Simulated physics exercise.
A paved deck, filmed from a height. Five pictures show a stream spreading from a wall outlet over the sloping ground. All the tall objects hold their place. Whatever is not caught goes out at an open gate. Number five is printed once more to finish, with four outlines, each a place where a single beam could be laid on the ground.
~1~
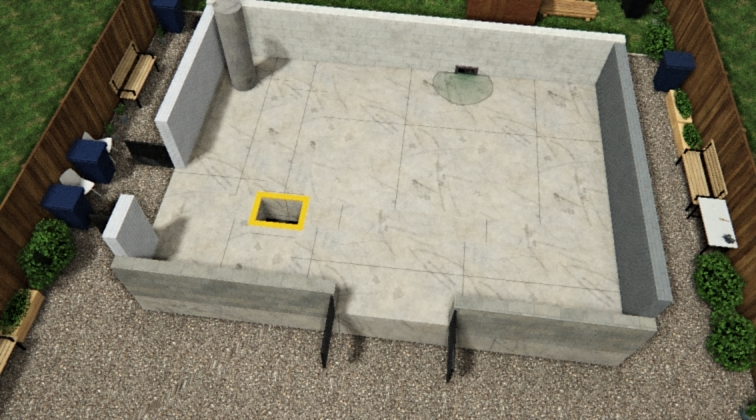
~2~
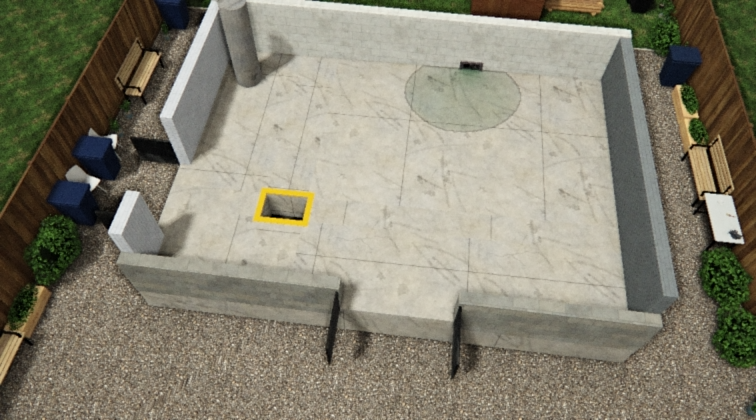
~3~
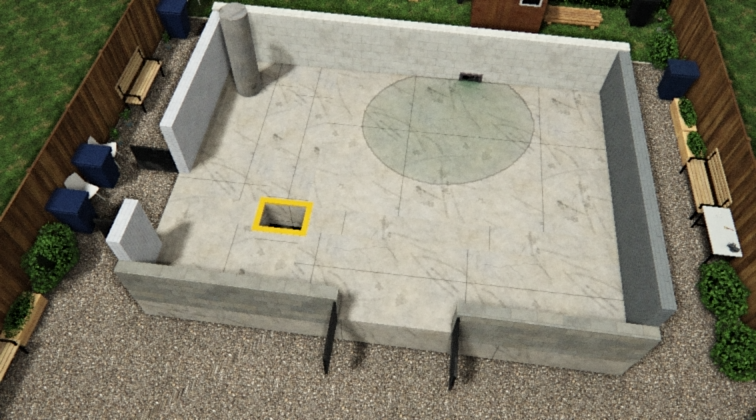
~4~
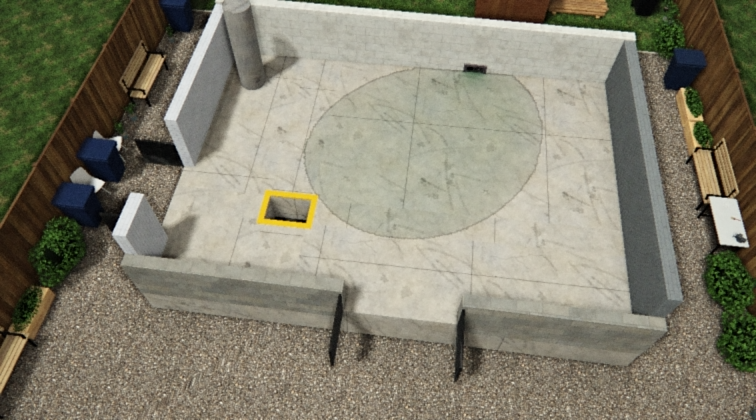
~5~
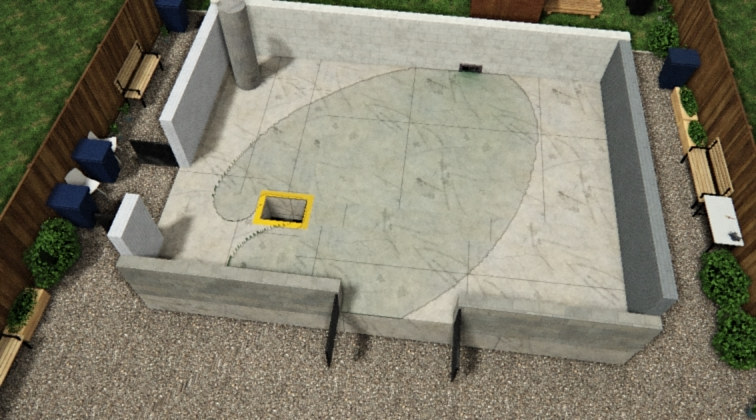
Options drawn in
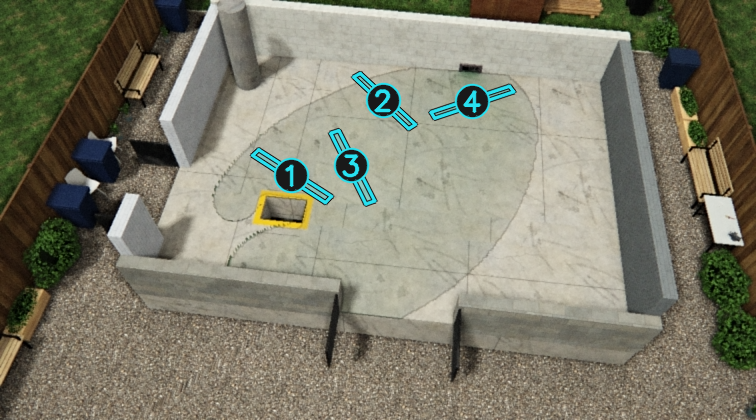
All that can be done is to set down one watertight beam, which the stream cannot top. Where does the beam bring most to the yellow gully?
Go for 4.
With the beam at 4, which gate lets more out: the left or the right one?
The left one.
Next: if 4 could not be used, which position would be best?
2.
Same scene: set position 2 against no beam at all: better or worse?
Position 2 is worse.
On the marked copy, 1 from (255, 152) to (328, 199); 2 from (357, 75) to (412, 126); 3 from (334, 131) to (370, 202); 4 from (432, 115) to (511, 89).
If 1 is chosen, about 3 % of the stream goes into the yellow gully, about 96 % out by the gates.
If 2 is chosen, about 11 % of the stream goes into the yellow gully, about 88 % out by the gates.
If 3 is chosen, next to none of the stream goes into the yellow gully, about 99 % out by the gates.
If 4 is chosen, about 25 % of the stream goes into the yellow gully, about 73 % out by the gates.
